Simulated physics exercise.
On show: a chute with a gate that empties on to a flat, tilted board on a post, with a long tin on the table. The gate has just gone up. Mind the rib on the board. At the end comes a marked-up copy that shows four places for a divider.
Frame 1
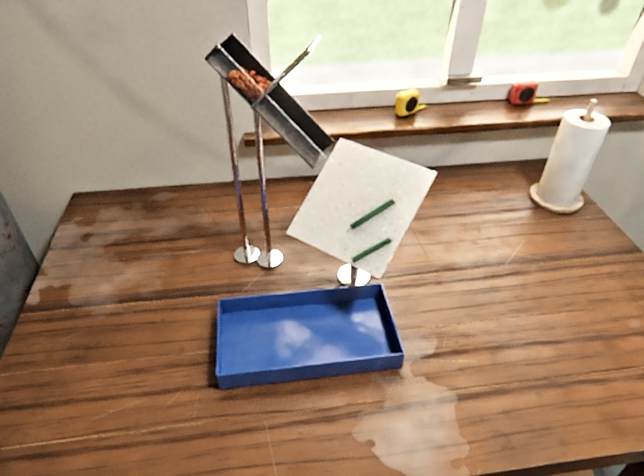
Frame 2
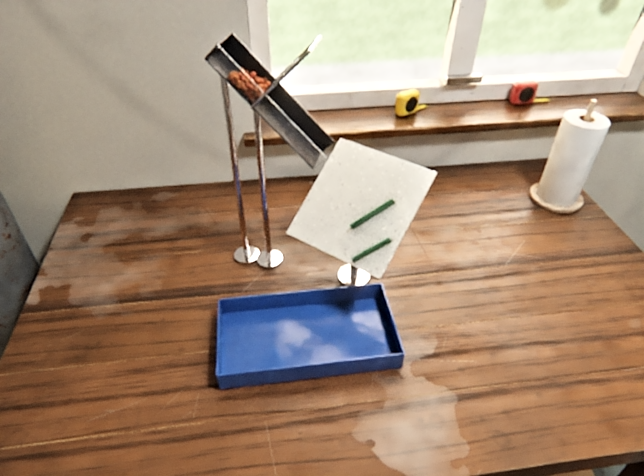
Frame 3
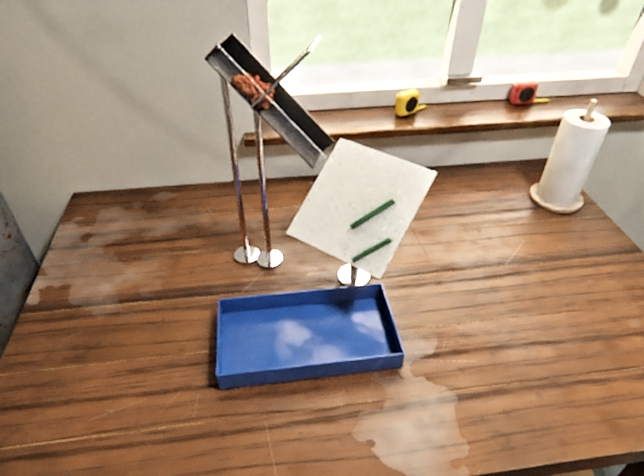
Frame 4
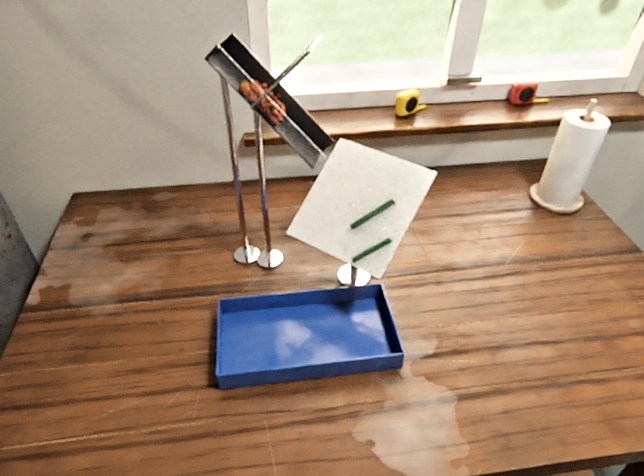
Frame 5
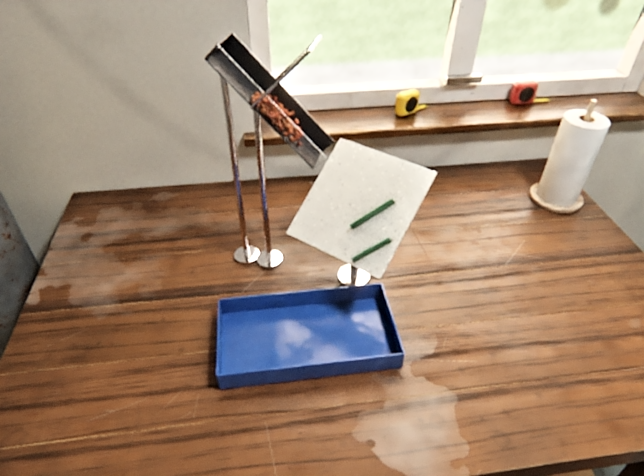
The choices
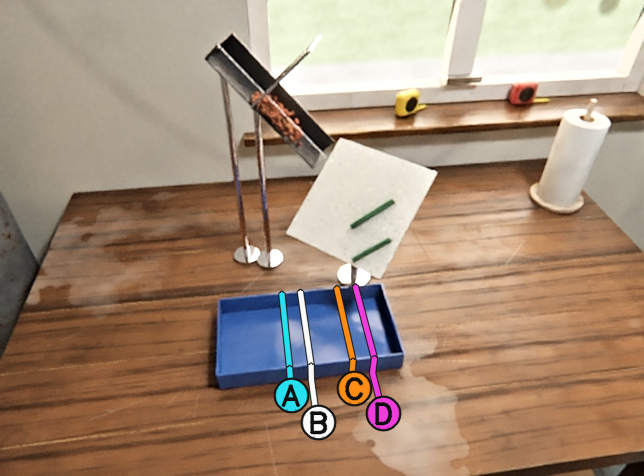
A small heap of reddish-brown pellets rests near the top of a dark, sloping chute held on thin metal stands. It begins to slide down the chute, slowly at first, stretching out as it nears the pale tilted board with two green strips, above an empty blue tray.
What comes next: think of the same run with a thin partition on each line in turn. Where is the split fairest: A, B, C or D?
Best: B.
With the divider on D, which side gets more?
Left.
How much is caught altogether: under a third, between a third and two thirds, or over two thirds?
Over two thirds.
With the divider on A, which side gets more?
The right side.
On the marked copy, line A crosses the front rim at (289, 367); line B crosses the front rim at (311, 364); line C crosses the front rim at (352, 359); line D crosses the front rim at (374, 357).
For line A, of what is caught, only a few on the left of the divider, all but a few on the right.
For line B, of what is caught, close to half on the left of the divider, close to half on the right.
For line C, of what is caught, all but a few on the left of the divider, only a few on the right.
For line D, of what is caught, the whole lot on the left of the divider, none at all on the right.
